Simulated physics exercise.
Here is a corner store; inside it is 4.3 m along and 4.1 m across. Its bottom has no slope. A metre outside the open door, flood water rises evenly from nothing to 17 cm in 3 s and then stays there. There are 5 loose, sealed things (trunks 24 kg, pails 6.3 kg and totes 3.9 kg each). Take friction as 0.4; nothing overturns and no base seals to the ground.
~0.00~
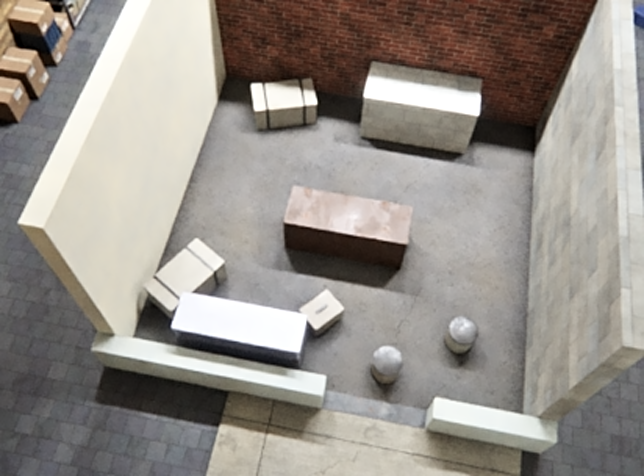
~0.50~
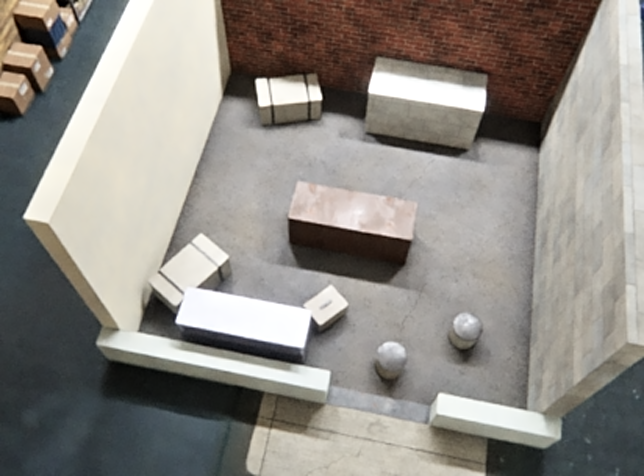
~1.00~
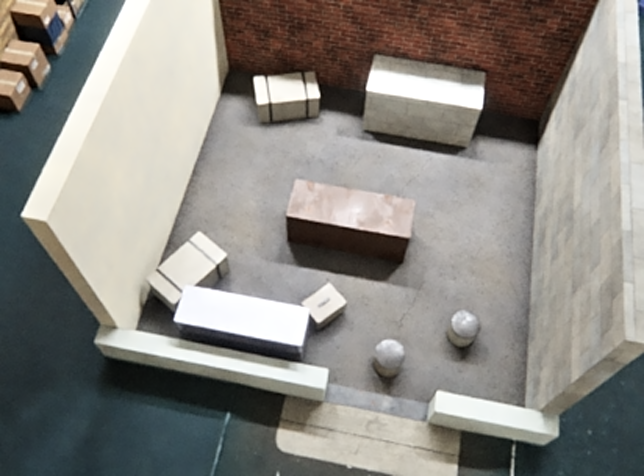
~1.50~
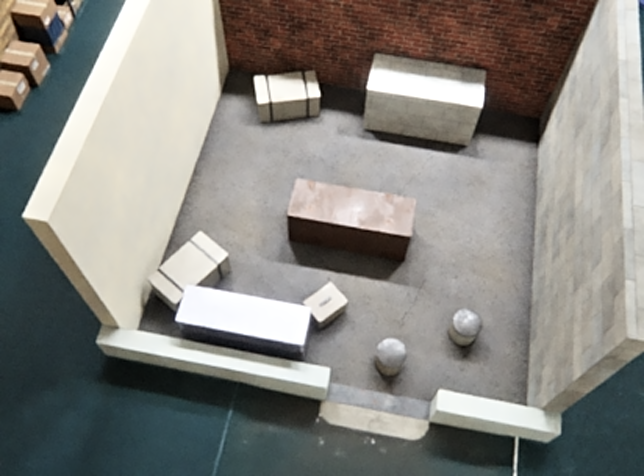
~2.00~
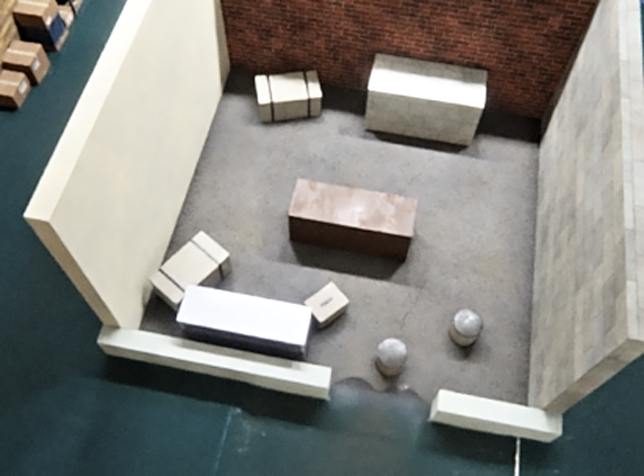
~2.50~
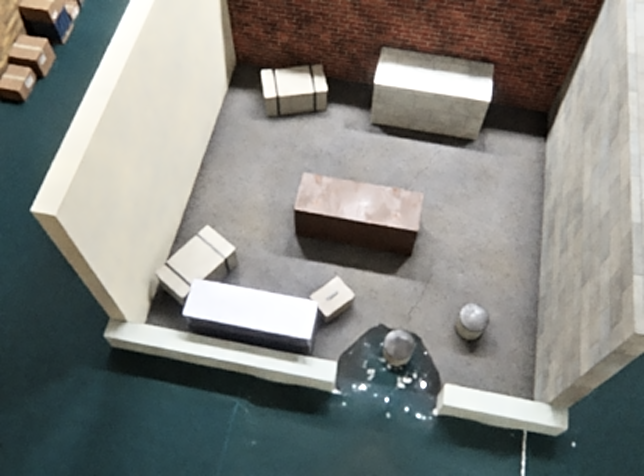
Walled room with boxes and two round grey objects standing still as dark water covers the paving outside and enters the doorway.
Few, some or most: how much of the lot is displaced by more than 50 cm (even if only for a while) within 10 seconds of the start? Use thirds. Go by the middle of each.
Share: Between one and two thirds.
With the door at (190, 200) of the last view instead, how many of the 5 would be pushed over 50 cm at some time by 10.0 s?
In that case 1 of them.
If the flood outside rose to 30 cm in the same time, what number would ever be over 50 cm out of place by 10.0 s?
In that case 3 of them.
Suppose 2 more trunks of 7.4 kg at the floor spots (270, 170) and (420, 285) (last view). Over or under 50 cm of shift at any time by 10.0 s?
In turn: Short of it, more.
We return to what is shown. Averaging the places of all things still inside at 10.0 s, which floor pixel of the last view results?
Near (360, 226).
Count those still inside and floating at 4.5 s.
0 of them.
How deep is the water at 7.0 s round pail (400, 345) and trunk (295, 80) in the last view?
About 4 and 0 cm.
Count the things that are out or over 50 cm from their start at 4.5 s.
2 of them.
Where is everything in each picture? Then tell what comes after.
In the first picture, a pail at (388, 361) rests on the ground; a trunk at (284, 94) rests on the ground; 0.0 m2 under water; 0 of 5 have shifted.
In the second picture, a pail at (392, 356), on the bottom; a trunk at (289, 89) rests on the ground; water covers 0.0 m2; 0 of 5 have shifted.
In the third picture, a pail at (390, 354) rests on the ground; a trunk at (287, 87) rests on the ground; 0.0 m2 under water; 0 of 5 have shifted.
In the fourth picture, a pail at (392, 353), on the bottom; a trunk at (287, 87), on the bottom; water covers 0.0 m2; 0 of 5 have shifted.
In the fifth picture, a pail at (393, 353), on the bottom; a trunk at (288, 87) rests on the ground; water covers 0.0 m2; 0 of 5 have shifted.
In the sixth picture, a pail at (400, 344), on the bottom, 3 cm from its start; a trunk at (294, 81) rests on the ground; water covers 0.4 m2; 0 of 5 have shifted.
After 3.5 s 1 of 5 are over 50 cm from their spots; 0 afloat.
After 4.5 s 2 of 5 are over 50 cm from their spots; 0 afloat.
After 7.0 s 2 of 5 are over 50 cm from their spots; 1 afloat.
After 10.0 s 1 of 5 are over 50 cm from their spots, and 2 have been at some point; 3 afloat.
